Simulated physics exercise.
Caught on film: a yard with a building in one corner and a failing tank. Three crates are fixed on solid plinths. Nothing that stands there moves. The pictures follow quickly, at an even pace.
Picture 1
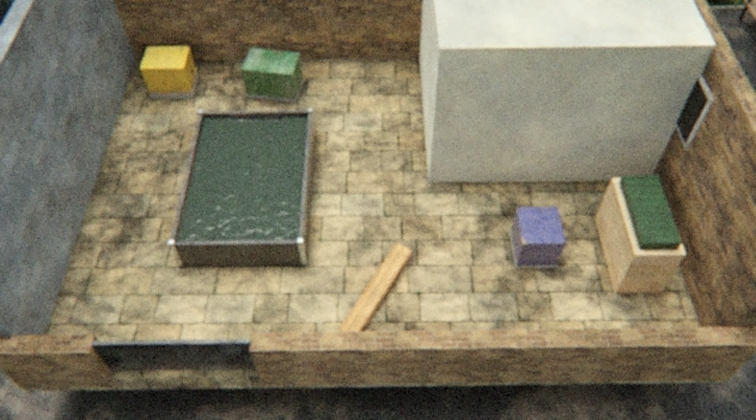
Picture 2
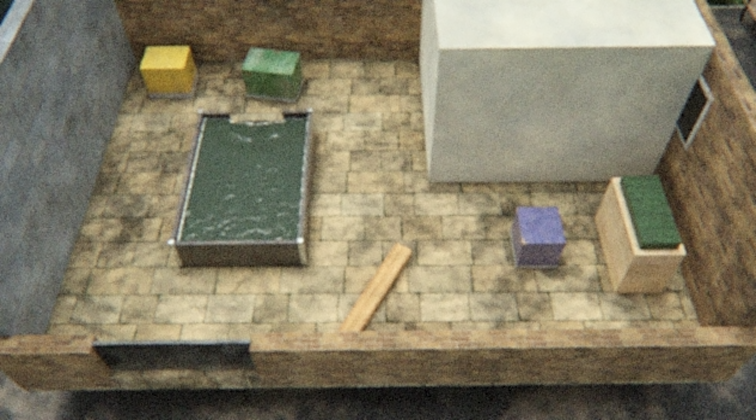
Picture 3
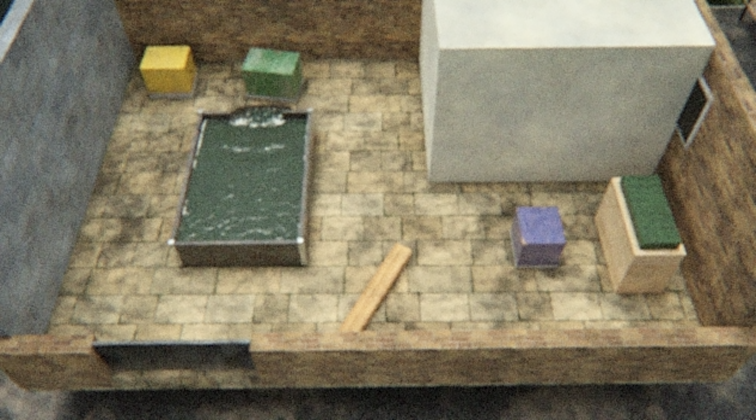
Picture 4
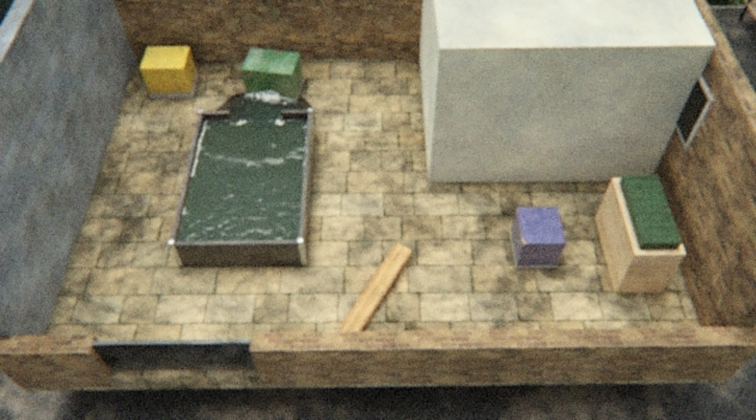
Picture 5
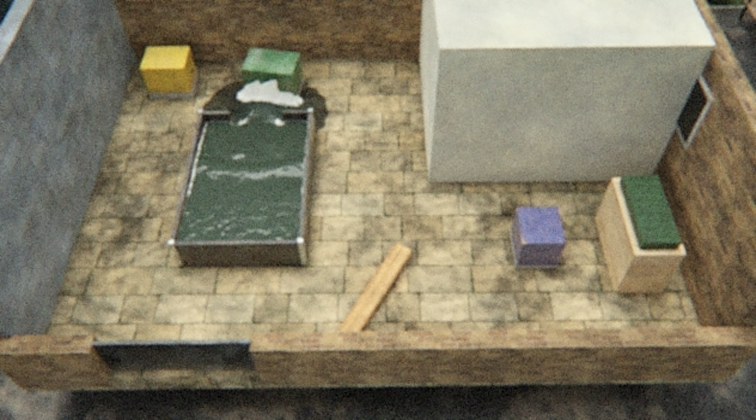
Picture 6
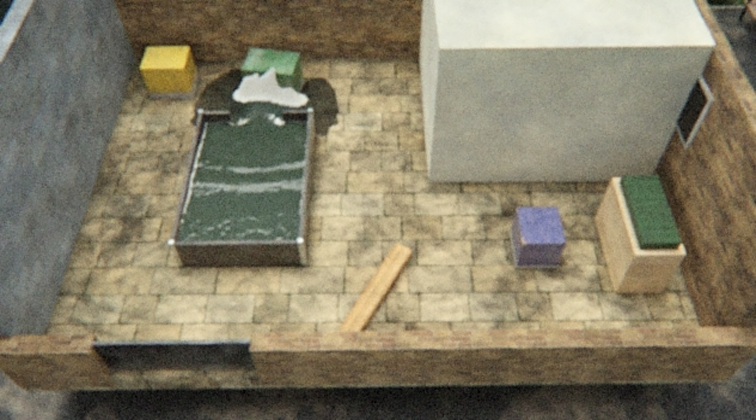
At first, a walled yard holds a still tank of dark green water, with a pale building in the far right corner. Then a gap opens in the tank's far side, and water pours out, foaming white around the green box and spreading a dark wet patch over the paving.
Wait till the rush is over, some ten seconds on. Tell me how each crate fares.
In the end: The blue crate stays dry; the yellow crate gets wet; the green crate gets wet.
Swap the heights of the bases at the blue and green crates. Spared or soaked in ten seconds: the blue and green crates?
In short: The blue one is spared, the green one gets wet.
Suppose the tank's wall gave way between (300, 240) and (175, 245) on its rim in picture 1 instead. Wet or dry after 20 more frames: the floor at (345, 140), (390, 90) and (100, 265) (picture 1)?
In turn: Clear, free of water, wet.
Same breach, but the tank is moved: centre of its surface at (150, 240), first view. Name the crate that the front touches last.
That is the blue crate.
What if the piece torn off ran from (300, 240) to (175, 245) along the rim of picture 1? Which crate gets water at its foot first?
First comes the crate marked blue.
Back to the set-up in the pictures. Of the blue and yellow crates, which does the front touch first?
The crate marked yellow.
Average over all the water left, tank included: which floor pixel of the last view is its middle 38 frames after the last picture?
Roughly at (272, 154).
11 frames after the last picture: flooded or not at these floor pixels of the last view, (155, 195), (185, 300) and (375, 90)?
In that order: Dry, dry, wet.
A moment on, water covers 15 % of the floor; the blue crate not reached, the yellow crate water round its plinth, the green crate water round its plinth.
Next, water covers 25 % of the floor; the blue crate not reached, the yellow crate water round its plinth, the green crate water round its plinth.
Then, water covers 35 % of the floor; the blue crate not reached, the yellow crate water round its plinth, the green crate water round its plinth.
Later, water covers 65 % of the floor; the blue crate water round its plinth, the yellow crate water round its plinth, the green crate water round its plinth.
In the end, water covers 85 % of the floor; the blue crate stayed above the water, the yellow crate was topped, the green crate was topped.
